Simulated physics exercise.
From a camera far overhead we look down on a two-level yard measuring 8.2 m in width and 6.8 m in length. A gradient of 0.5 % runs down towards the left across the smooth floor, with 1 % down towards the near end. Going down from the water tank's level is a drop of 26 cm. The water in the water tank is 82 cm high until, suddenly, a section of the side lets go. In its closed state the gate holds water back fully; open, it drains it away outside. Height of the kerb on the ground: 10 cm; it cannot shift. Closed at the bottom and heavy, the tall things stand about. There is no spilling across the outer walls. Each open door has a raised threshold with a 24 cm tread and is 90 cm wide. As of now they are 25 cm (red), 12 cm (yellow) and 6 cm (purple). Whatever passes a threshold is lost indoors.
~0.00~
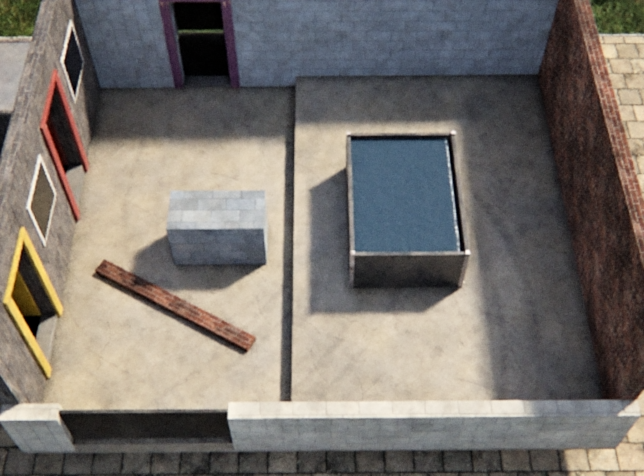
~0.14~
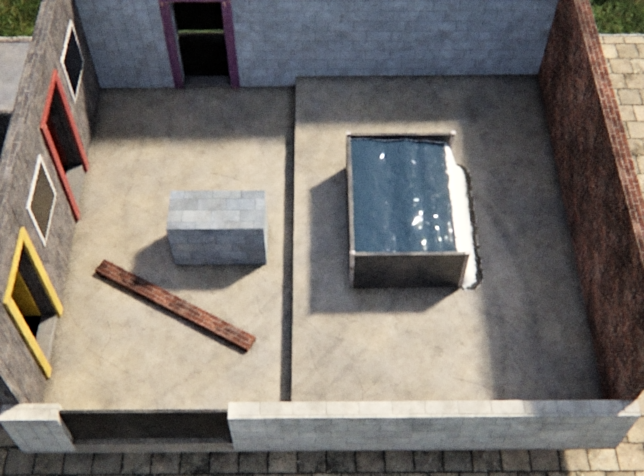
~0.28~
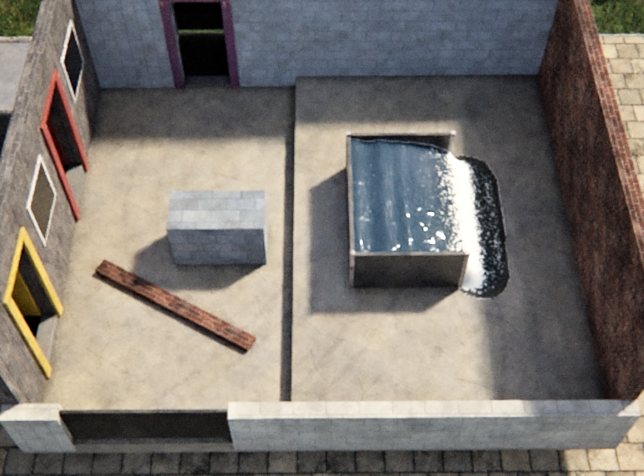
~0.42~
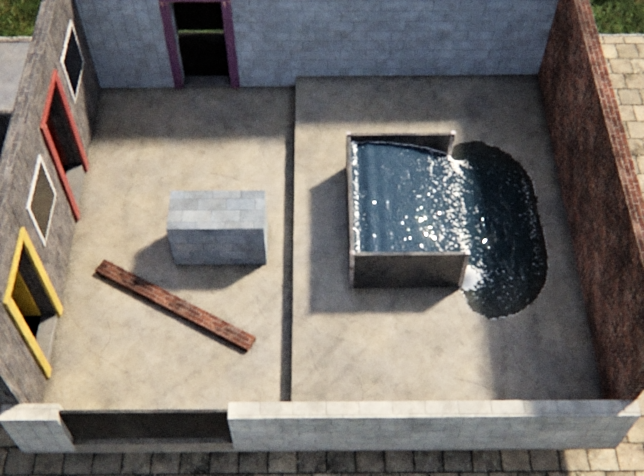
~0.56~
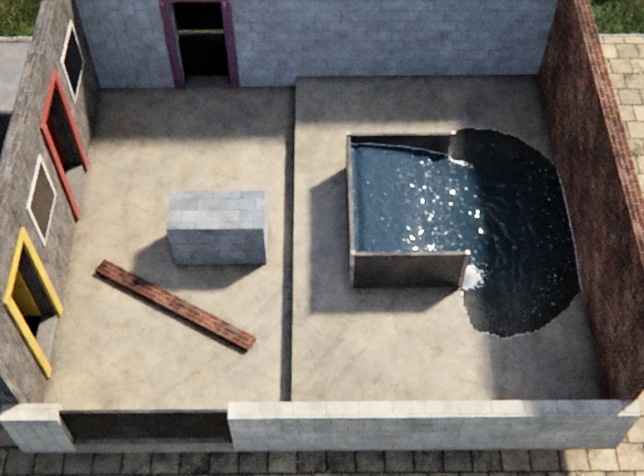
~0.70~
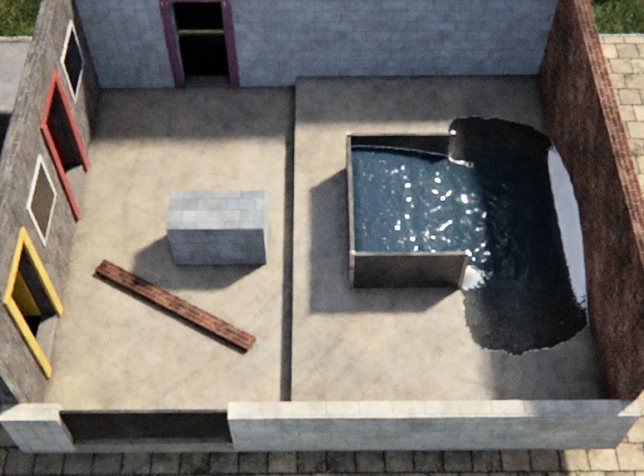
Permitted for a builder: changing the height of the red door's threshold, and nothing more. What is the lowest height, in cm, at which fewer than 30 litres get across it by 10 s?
7.5 cm.
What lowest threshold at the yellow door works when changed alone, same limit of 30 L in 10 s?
The yellow door needs around 9.5 cm.
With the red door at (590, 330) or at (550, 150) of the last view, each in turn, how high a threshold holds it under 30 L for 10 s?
17 and 25 cm.
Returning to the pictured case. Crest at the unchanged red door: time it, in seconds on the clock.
At roughly 8.0 s.
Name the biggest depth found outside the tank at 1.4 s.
It gets to close to 55 centimetres there.
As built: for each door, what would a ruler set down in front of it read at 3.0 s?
Depths in cm: Red 0, yellow 0, purple 0.
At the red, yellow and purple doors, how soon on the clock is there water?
So the front gets to red at 5.5 seconds, yellow at 4.5 seconds, and purple at 3.6 seconds.
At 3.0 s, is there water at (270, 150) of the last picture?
Point status: Clear.
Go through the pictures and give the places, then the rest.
The first picture shows still water, 82 cm deep, in the water tank at (405, 194); the red door at (68, 155) is dry.
In the second picture, the front is at (478, 275), 0.3 m from the gap at (454, 212); 0.6 m2 of floor is wet, 82 cm left at the back.
In the third picture, the front is at (504, 271), 0.8 m from the gap at (453, 215); 1.8 m2 of floor is wet, 80 cm left at the back.
In the fourth picture, the front is at (543, 252), 1.4 m from the gap at (453, 216); 4.0 m2 of floor is wet, 70 cm left at the back.
In the fifth picture, water pours out at (453, 217) and has run 1.9 m, to (578, 280); about 10 cm deep outside, 69 cm at the back.
In the sixth picture, the gap is at (452, 217), the front 2.0 m out at (586, 320); the back of the water tank holds 65 cm; the red door at (68, 155), 6.3 m from the gap, is still 6.4 m from the nearest water.
After 1.4 s water covers 20 % of the floor, deepest (55 cm) near (564, 230); it has not reached the red door.
After 3.0 s water covers 35 % of the floor, deepest (36 cm) near (599, 405); it has not reached the red door.
After 10.0 s water covers 95 % of the floor, deepest (16 cm) near (150, 428); 11 cm at the red door, 0 litres in over its 25 cm threshold.
At the red door as built, the water arrived by 5.4 s and peaked near 14 cm at 8.0 s.
With a threshold of 6.5 cm, 47 litres would have come in within the 10 s; with 9 cm, 17 litres. So under 30 litres takes about 7.5 cm.
